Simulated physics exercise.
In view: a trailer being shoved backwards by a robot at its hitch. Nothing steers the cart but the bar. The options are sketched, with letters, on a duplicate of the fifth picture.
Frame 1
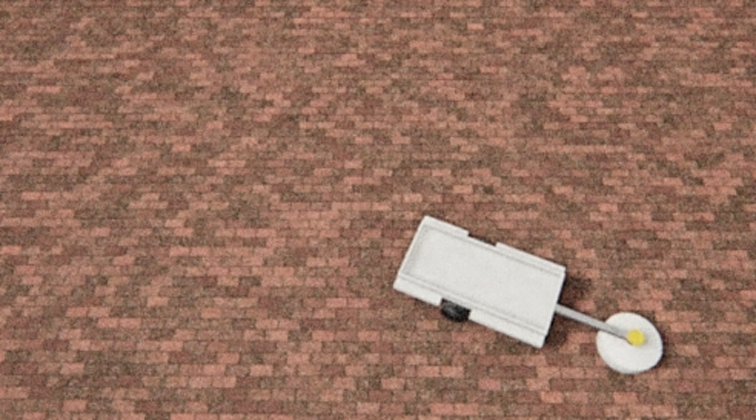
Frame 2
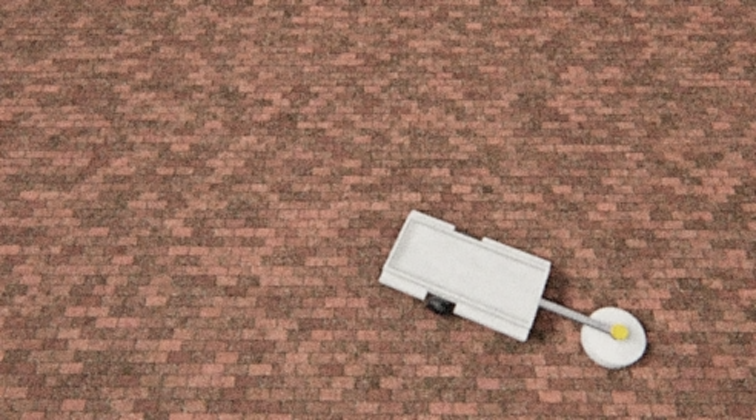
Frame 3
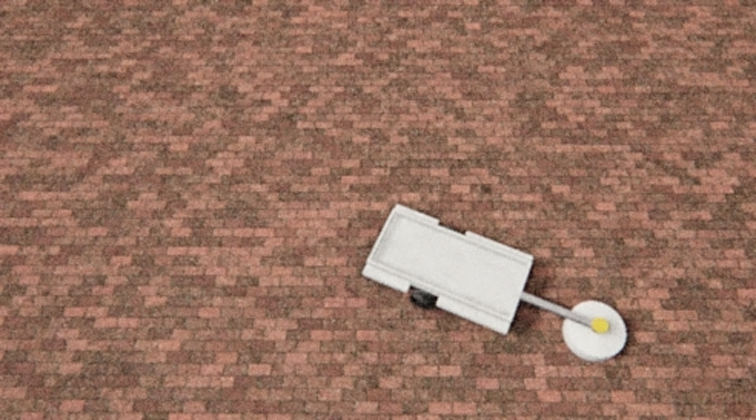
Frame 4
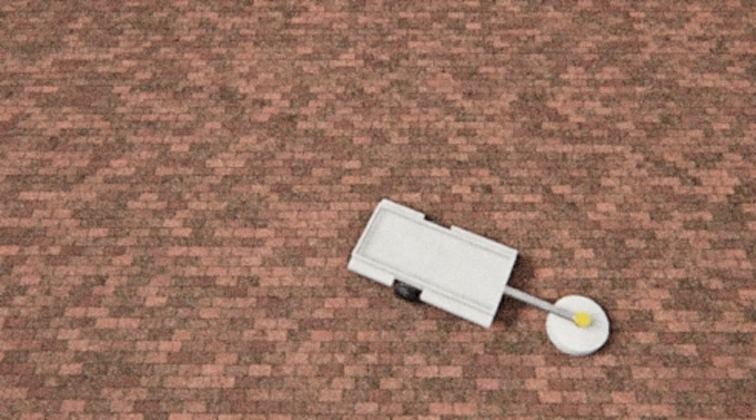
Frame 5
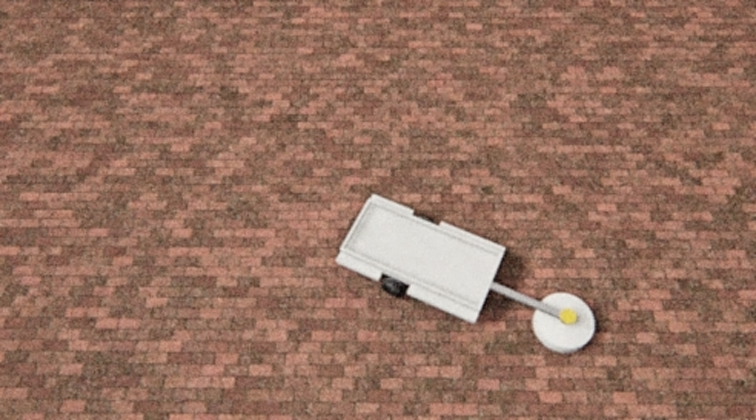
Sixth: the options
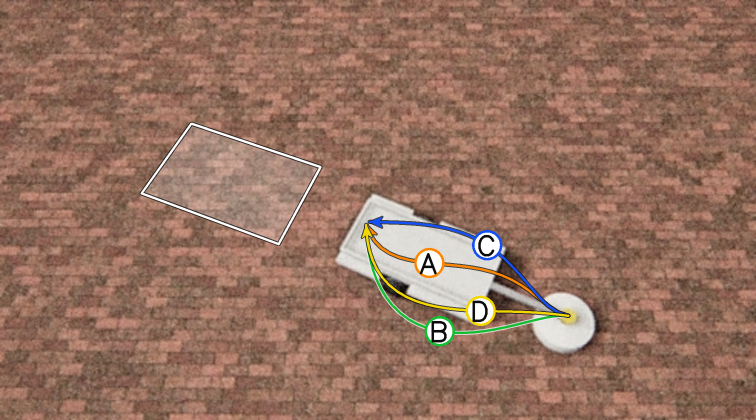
A white rectangular cart with small black wheels slides slowly up and to the left, pushed from its lower-right end by a round white robot with a yellow spot on top, joined to it by a thin grey bar. Both begin at the lower right of a reddish-brown brick-patterned ground, seen from high above at an angle. The pair shifts a short distance, keeping nearly the same slant, while the camera stays still.
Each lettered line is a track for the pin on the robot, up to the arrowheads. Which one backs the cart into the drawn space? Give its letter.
Route A.
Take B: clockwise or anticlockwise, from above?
On that route, clockwise.
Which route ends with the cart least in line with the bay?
Route B.
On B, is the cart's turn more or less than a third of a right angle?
More.
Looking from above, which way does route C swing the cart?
It turns anticlockwise.
On the copy, A from (569, 316) via (461, 266) to (367, 225); B from (569, 316) via (429, 329) to (366, 225); C from (569, 316) via (478, 240) to (369, 222); D from (569, 316) via (437, 307) to (366, 225); the bay at (232, 180).
On A. First, robot (493, 279), cart (352, 227).
Then, robot (412, 267), cart (283, 202).
Finally, robot (366, 229), cart (236, 180); the cart stands in the bay.
By contrast, B leaves the cart at (309, 120), out of the bay; C leaves the cart at (221, 219), out of the bay; D leaves the cart at (279, 135), out of the bay.
